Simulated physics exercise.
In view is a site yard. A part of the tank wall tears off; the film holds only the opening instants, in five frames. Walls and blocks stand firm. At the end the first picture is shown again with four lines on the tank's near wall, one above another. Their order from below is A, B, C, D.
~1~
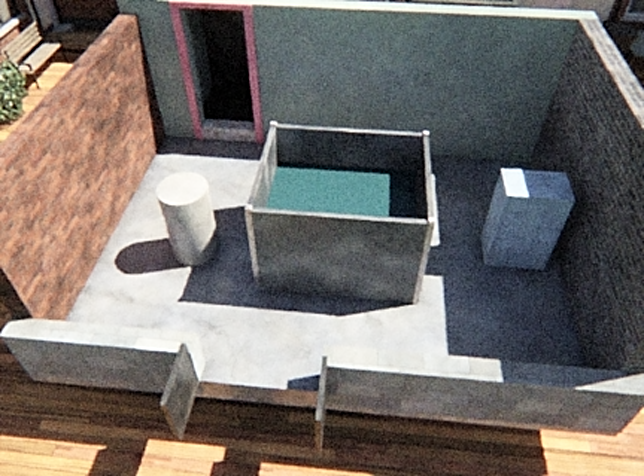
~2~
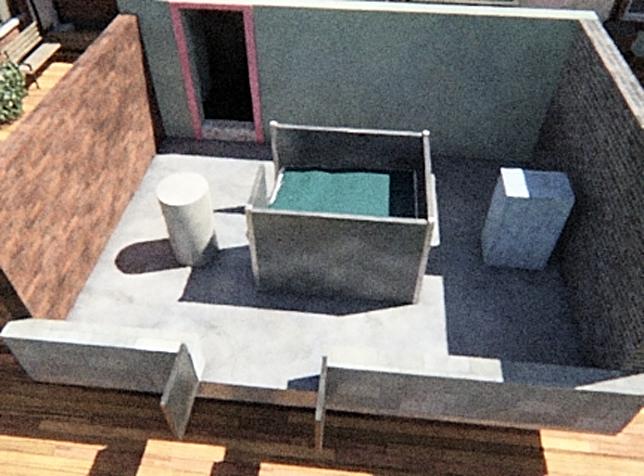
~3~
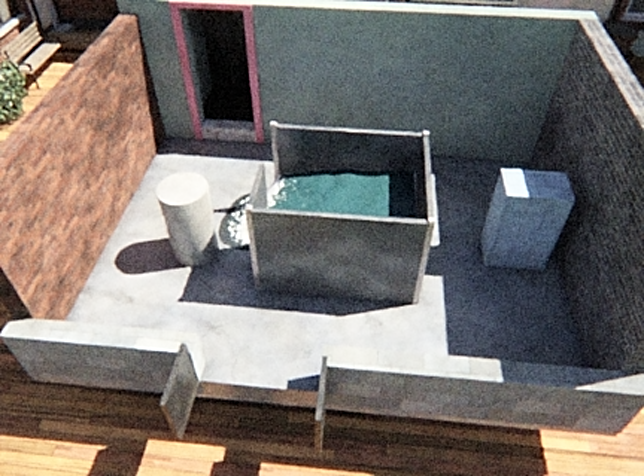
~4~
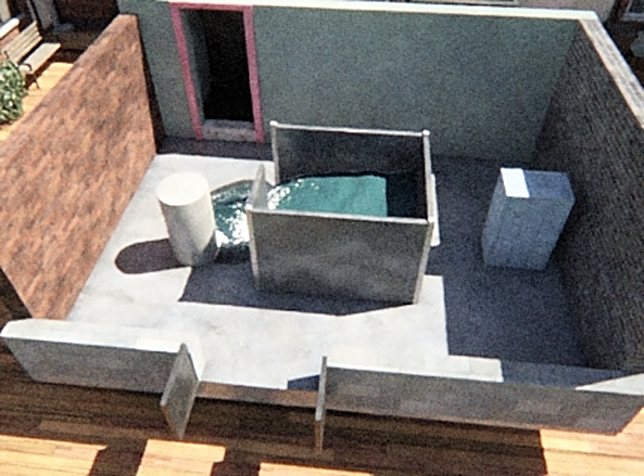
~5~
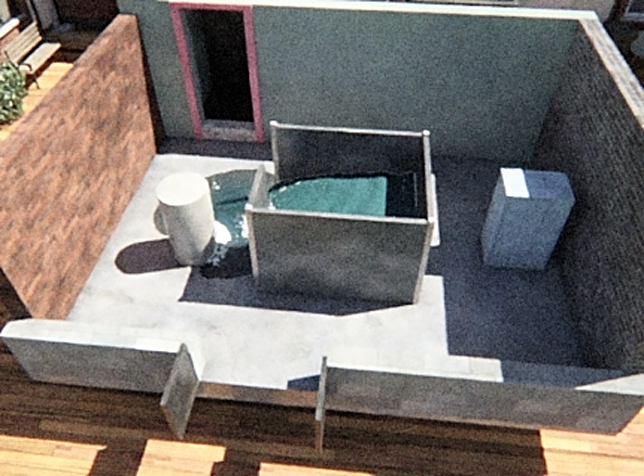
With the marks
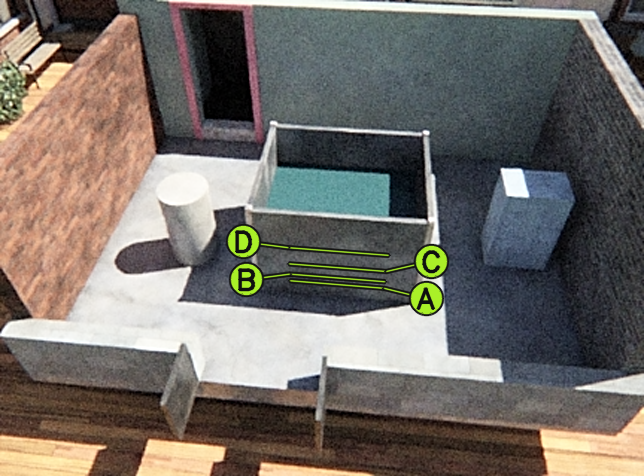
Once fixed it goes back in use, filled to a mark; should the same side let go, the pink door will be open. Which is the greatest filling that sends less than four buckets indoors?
Line D just does it.
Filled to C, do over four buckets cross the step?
No, not at all.
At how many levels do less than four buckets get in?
All four.
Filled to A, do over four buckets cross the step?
No.
On the marked copy, A at (336, 284); B at (337, 277); C at (337, 267); D at (338, 251); from the bottom up A, B, C, D.
If A is chosen, nothing gets over.
If B is chosen, nothing gets over.
If C is chosen, nothing gets over.
If D is chosen, a bucket or two gets in.
